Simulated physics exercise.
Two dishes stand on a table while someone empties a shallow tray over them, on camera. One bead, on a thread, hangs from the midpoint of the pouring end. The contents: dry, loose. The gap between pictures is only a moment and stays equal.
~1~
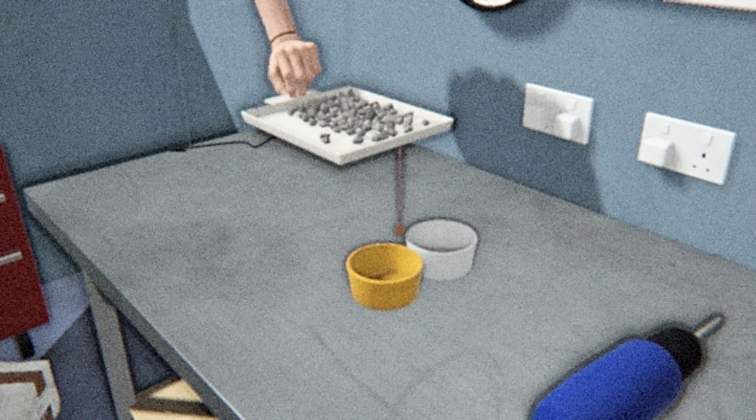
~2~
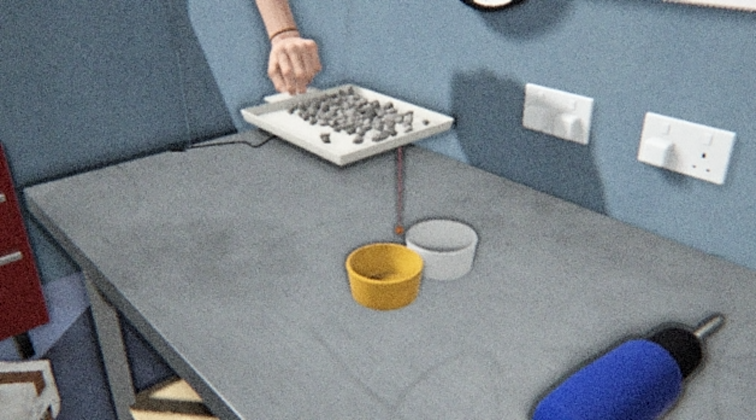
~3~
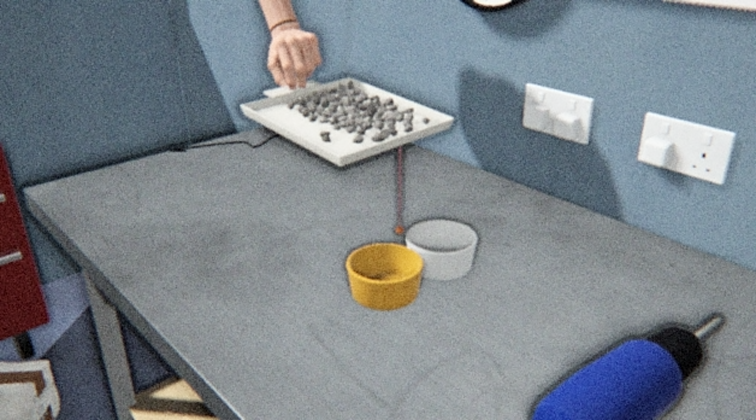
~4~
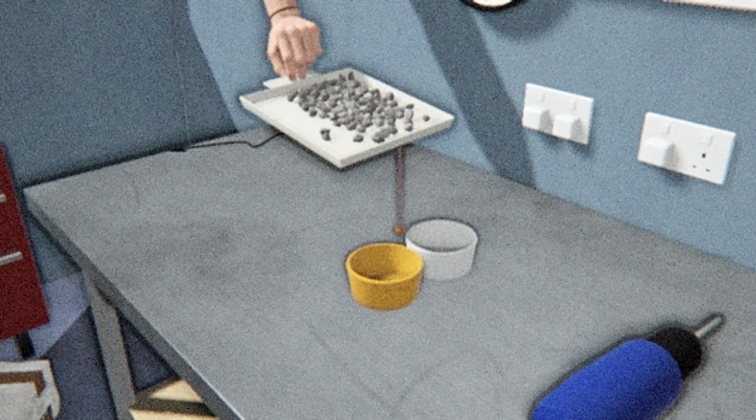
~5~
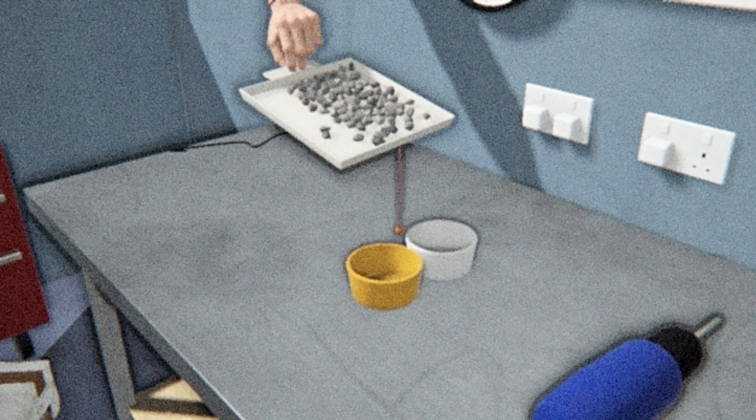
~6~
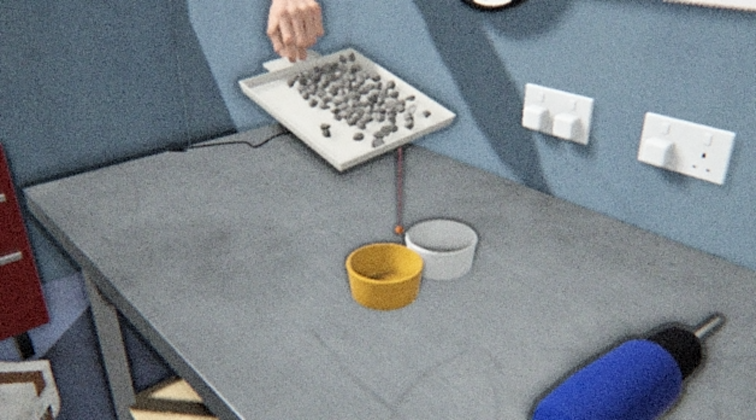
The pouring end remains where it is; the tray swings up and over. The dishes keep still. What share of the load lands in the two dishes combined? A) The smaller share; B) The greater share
B, the greater share.
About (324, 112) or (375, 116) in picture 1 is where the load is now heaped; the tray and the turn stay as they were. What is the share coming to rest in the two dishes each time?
It comes to about 60 per cent the first time and about 60 per cent the second.
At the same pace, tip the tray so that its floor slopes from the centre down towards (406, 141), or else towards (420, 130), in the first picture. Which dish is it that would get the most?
Result, try one: Dish at right; try two: Dish at right.
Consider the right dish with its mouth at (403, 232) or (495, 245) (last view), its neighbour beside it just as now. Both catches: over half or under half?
Well, it comes to a lesser portion at first and a lesser portion after that.
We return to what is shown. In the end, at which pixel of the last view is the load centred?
Around (380, 289), give or take.
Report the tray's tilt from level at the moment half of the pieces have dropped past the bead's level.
Tilt: Around 90 degrees.
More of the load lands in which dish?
It is the left one.
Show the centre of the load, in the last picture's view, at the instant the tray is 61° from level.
Near the pixel (370, 133).
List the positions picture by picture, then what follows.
In the first picture, corners of the pouring end (340, 153) and (449, 119), level; middle of the load (356, 117), bits of gravel; left dish (410, 289); right dish (466, 260); bead on its thread (400, 230).
In the second picture, corners of the pouring end (340, 154) and (449, 119), level; middle of the load (356, 116).
In the third picture, corners of the pouring end (341, 155) and (450, 118), tipped barely, lowest at the left corner; middle of the load (356, 112).
In the fourth picture, corners of the pouring end (341, 157) and (450, 117), tipped a little, lowest at the left corner; middle of the load (356, 107).
In the fifth picture, corners of the pouring end (341, 159) and (451, 116), tipped a little, lowest at the left corner; middle of the load (356, 102).
In the sixth picture, corners of the pouring end (341, 161) and (451, 115), tipped clearly, lowest at the left corner; middle of the load (357, 97); left dish (410, 289); right dish (466, 260).
Just after the last frame, tray tipped steeply; almost all on the tray; just a few in the left dish; about a tenth in the air.
A moment on, tray tipped right over; about a tenth on the tray; roughly a third in the left dish; about a tenth in the right dish; roughly a quarter outside both; roughly a quarter in the air.
Further on, tray tipped past a quarter turn; roughly two thirds in the left dish; about a tenth in the right dish; roughly a third outside both.
When it is over, tray tipped past a quarter turn; roughly two thirds in the left dish; about a tenth in the right dish; roughly a third outside both.
